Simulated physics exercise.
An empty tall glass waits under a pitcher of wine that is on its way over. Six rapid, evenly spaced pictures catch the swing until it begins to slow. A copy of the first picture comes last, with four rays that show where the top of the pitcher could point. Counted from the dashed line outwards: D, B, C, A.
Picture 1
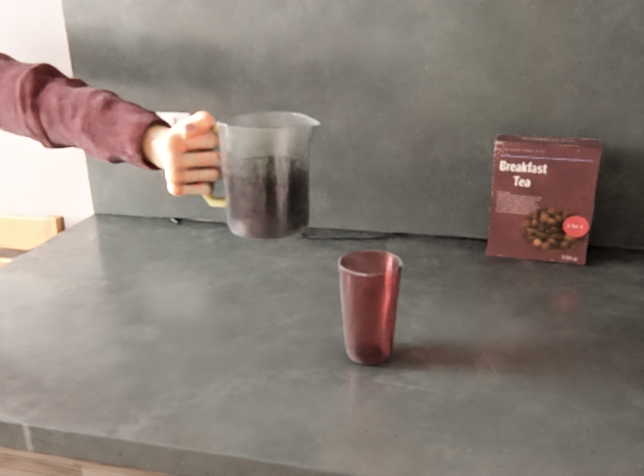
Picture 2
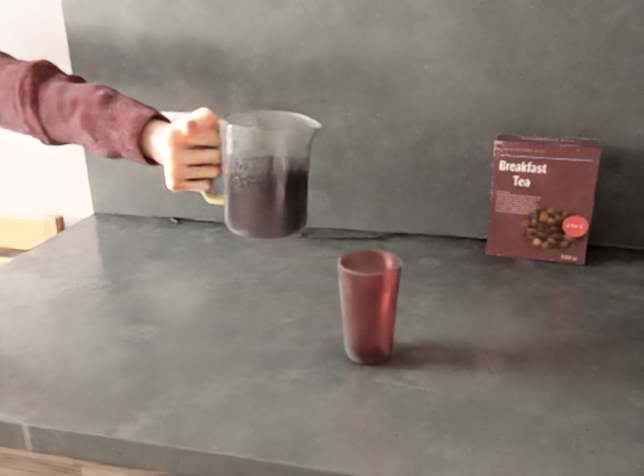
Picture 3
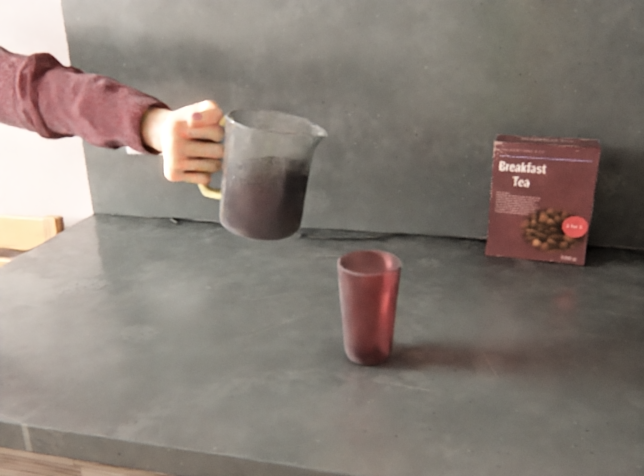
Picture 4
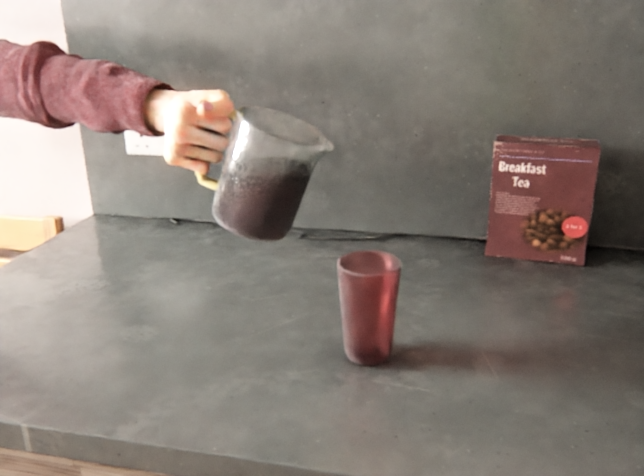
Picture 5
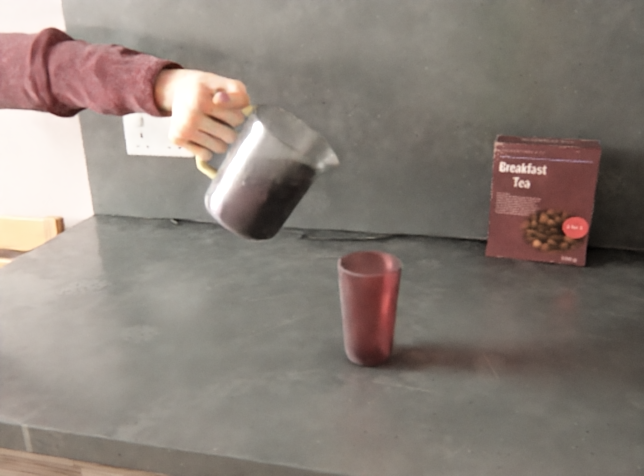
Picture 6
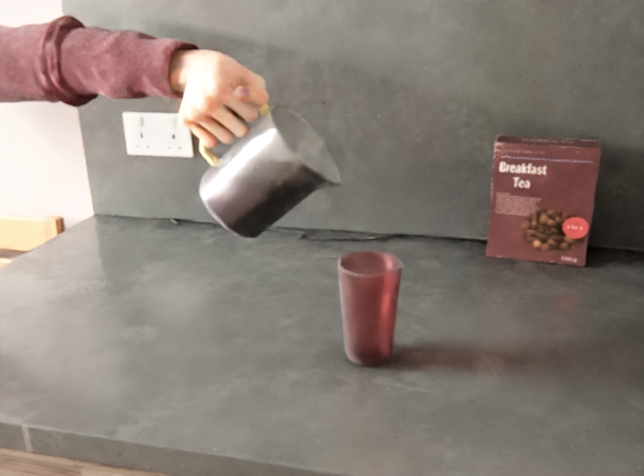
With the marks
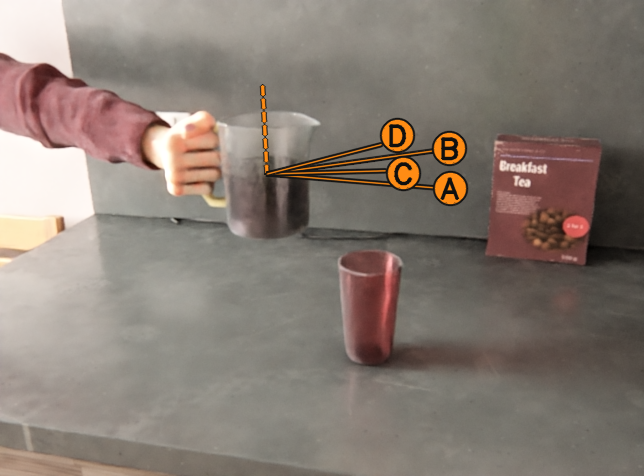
A hand in a maroon sleeve holds a clear glass pitcher of dark liquid at the left, above a grey stone-like counter with a matching backsplash, seen from slightly above. A tall reddish glass stands near the centre, and a maroon Breakfast Tea box sits at the right. The hand tilts the pitcher steadily rightward, its spout lowering, uncovering a white wall socket, while the view stays still.
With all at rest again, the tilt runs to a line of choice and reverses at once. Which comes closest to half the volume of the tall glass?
Use tilt D.
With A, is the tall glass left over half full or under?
Over.
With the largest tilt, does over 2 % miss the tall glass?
Yes.
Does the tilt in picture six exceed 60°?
No, it does not.
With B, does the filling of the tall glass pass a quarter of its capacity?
Yes, it does.
On the marked copy, A at (433, 187); B at (432, 151); C at (385, 170); D at (381, 144).
If A is chosen, the tall glass ends with about 89 % of what it can hold; 13 % of the wine is spilt.
If B is chosen, the tall glass ends with about 66 % of what it can hold; 7 % of the wine is spilt.
If C is chosen, the tall glass ends with about 79 % of what it can hold; 10 % of the wine is spilt.
If D is chosen, the tall glass ends with about 53 % of what it can hold; 4 % of the wine is spilt.
